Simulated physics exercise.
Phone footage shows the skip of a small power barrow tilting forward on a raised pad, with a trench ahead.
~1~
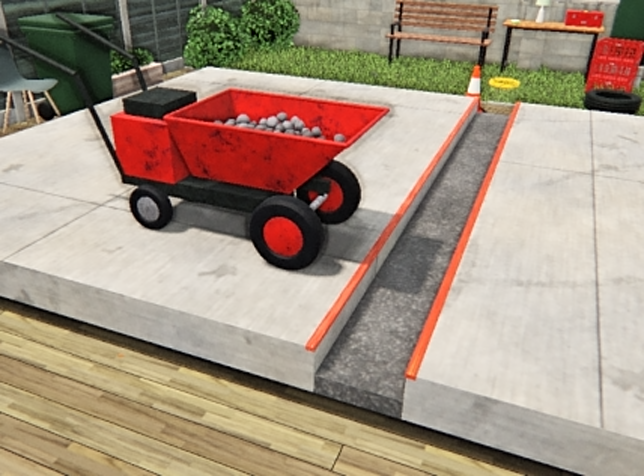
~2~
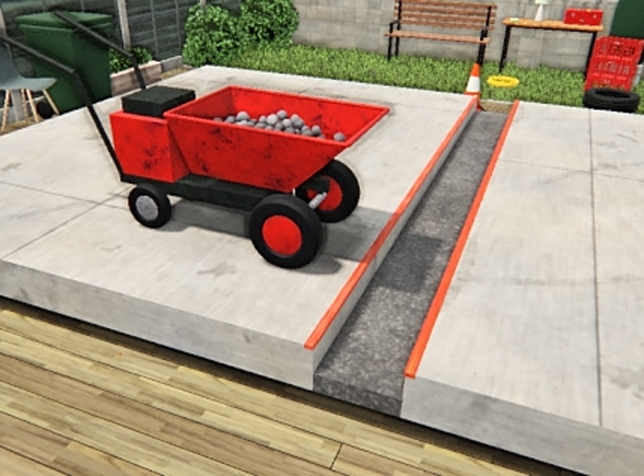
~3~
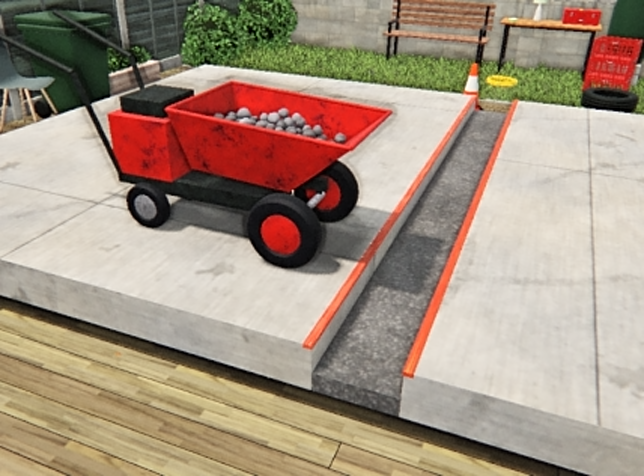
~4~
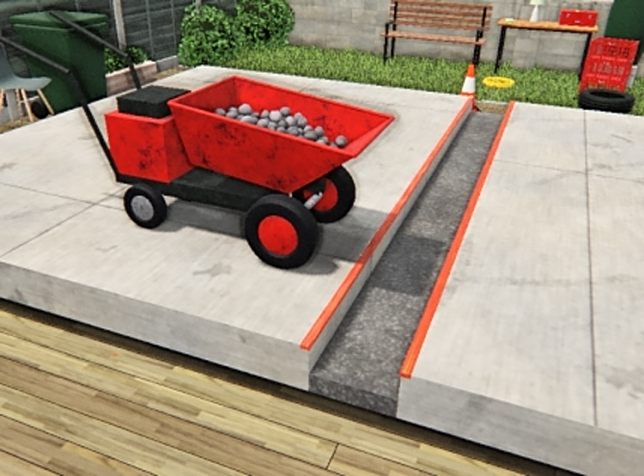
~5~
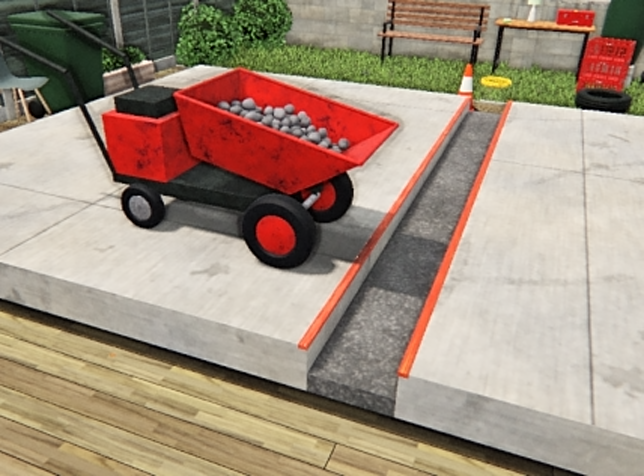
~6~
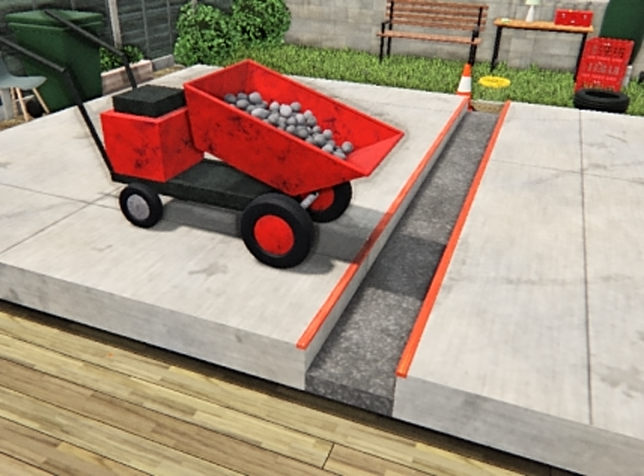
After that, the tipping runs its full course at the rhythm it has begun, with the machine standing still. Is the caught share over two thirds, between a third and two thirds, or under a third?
It is between a third and two thirds.
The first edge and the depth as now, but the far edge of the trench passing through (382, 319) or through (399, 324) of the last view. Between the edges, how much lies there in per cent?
The first try gives 0 percent, then the second gives 20 percent.
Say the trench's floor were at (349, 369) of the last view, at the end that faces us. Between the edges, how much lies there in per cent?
I'd say roughly 30 in a hundred.
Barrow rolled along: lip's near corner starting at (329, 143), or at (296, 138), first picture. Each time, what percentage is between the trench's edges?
70 % and 80 %.
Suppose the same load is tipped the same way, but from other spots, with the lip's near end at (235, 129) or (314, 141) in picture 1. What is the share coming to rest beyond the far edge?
Result: Try 1 = 0 %, try 2 = 0 %.
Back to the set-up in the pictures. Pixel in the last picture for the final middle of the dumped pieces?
Somewhere around (421, 277) in the last picture.
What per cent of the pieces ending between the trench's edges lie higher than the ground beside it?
Roughly 10 %.
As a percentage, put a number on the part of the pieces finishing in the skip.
35 %, about.
Soon after the last picture, skip tipped steeply; all in the skip.
A little later, skip tipped right over; about two thirds in the skip; about a third in or heaped over the trench; a stray few beyond it.
Later still, skip tipped right over; about a third in the skip; about half in or heaped over the trench; a small part beyond it.
At rest, skip tipped right over; about a third in the skip; about half in or heaped over the trench; a small part beyond it.
